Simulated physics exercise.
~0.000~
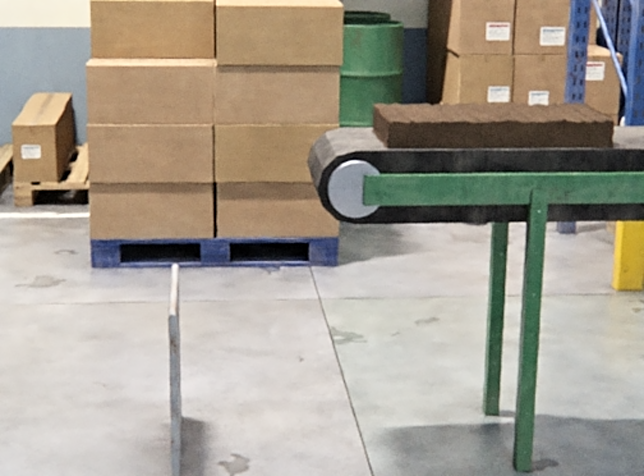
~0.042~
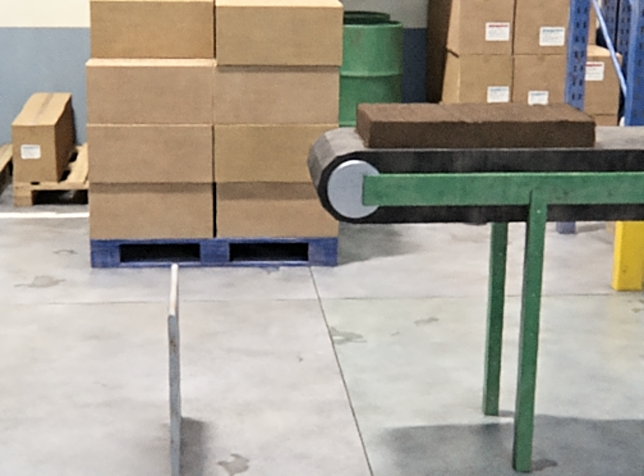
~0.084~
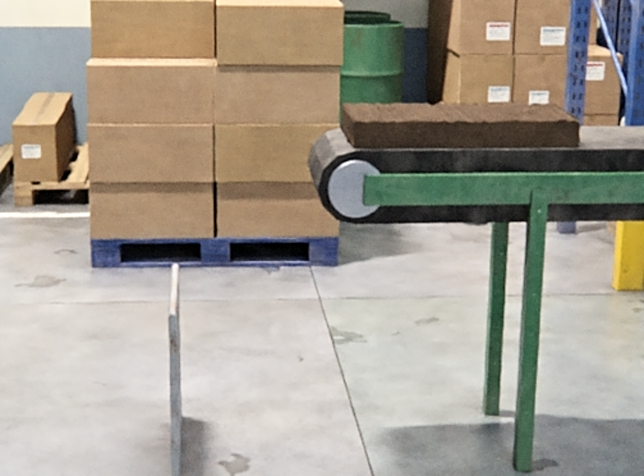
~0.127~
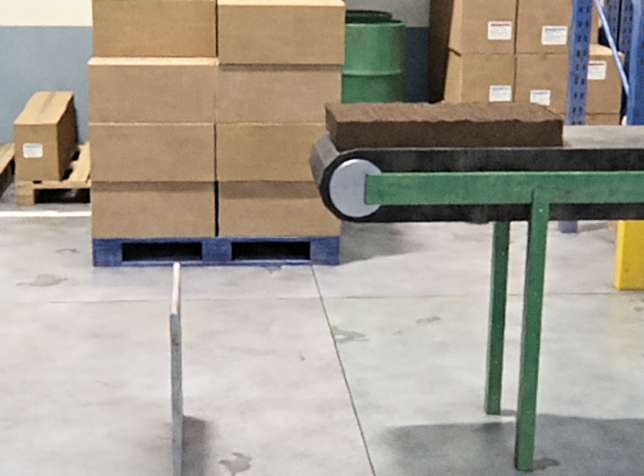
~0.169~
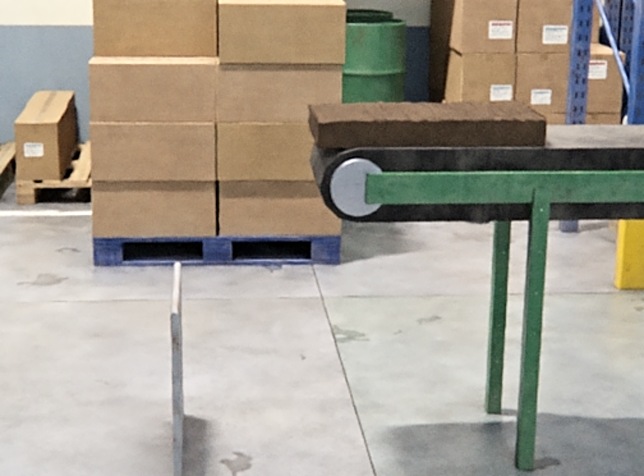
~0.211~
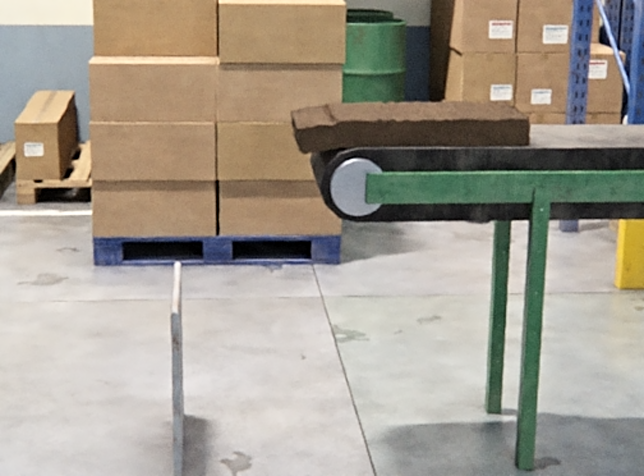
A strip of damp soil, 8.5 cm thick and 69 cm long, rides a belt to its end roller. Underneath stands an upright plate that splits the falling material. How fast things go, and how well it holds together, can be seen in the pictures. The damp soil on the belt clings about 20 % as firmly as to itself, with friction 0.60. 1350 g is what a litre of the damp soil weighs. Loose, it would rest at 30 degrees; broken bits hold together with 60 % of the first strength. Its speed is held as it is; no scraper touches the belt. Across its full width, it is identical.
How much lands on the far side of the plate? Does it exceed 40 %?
No.
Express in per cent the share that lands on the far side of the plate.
Estimate: Some 7 per cent.
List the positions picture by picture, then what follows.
In the first frame, foremost bit of the damp soil at (388, 142).
In the second frame, foremost bit of the damp soil at (370, 142).
In the third frame, foremost bit of the damp soil at (353, 142), 2 % of it past the top of the roller, in one piece.
In the fourth frame, foremost bit of the damp soil at (336, 129), 9 % of it past the top of the roller, in one piece.
In the fifth frame, foremost bit of the damp soil at (319, 129), 17 % of it past the top of the roller, in one piece.
In the sixth frame, foremost bit of the damp soil at (299, 134), 25 % of it past the top of the roller, cracking.
After 0.38 s, 0 % is beyond the plate's line.
After 0.58 s, 1 % is beyond the plate's line.
After 0.78 s, 4 % is beyond the plate's line.
After 0.98 s, 7 % is beyond the plate's line.
After 2.14 s, 7 % is beyond the plate's line.
